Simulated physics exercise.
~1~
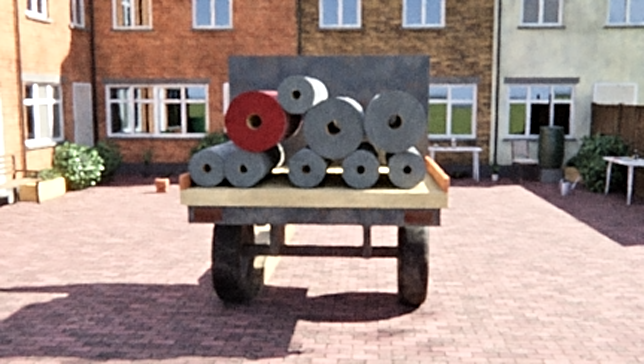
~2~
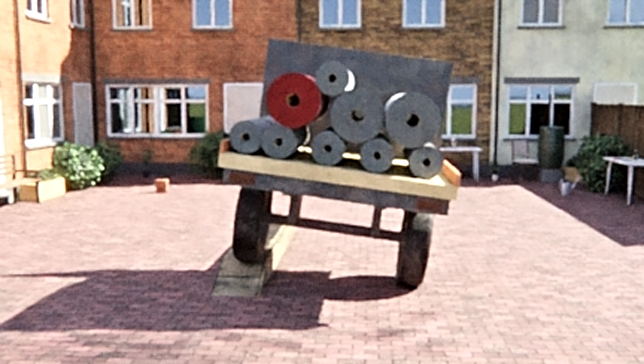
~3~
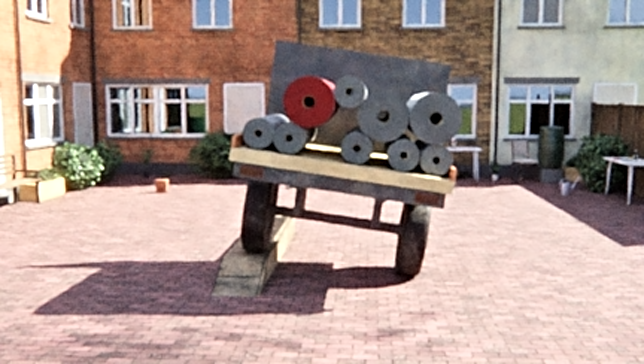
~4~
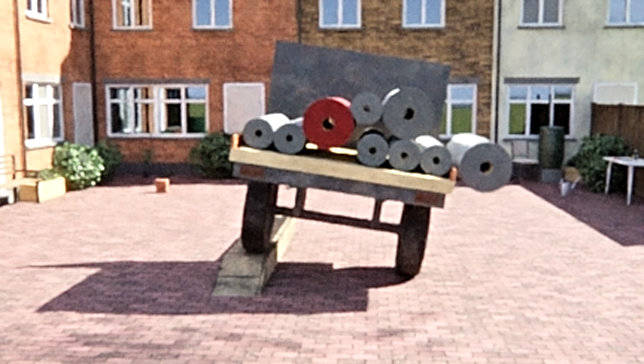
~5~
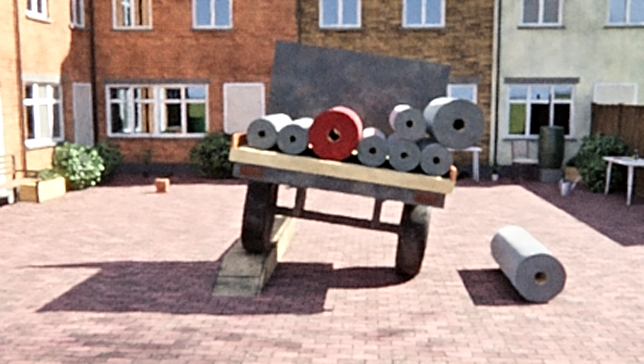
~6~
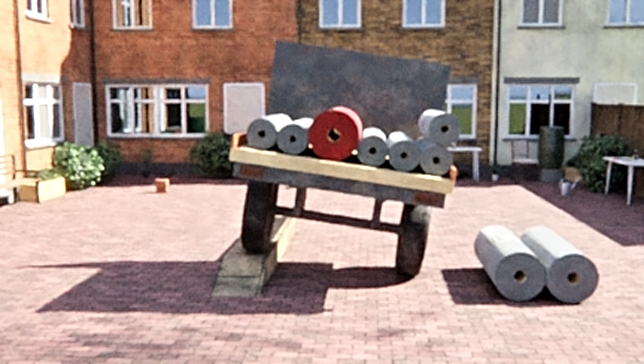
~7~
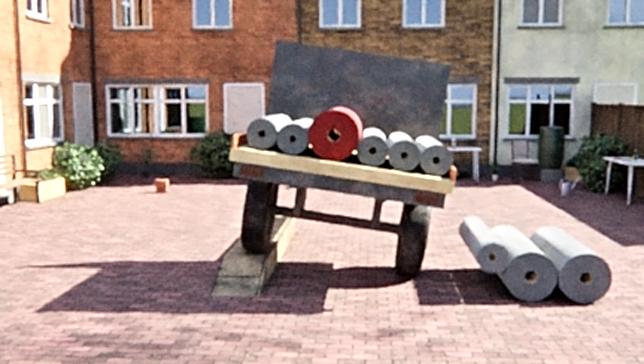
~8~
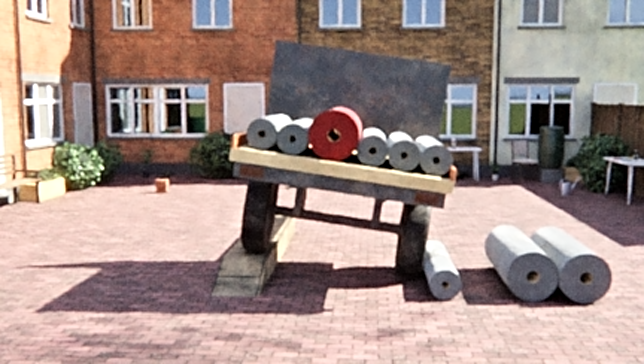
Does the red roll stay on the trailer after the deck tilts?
Yes, the red roll stays on the trailer. It rolls to the right and down from its place on top of other rolls, then comes to rest on the leaning deck with grey rolls on both sides.
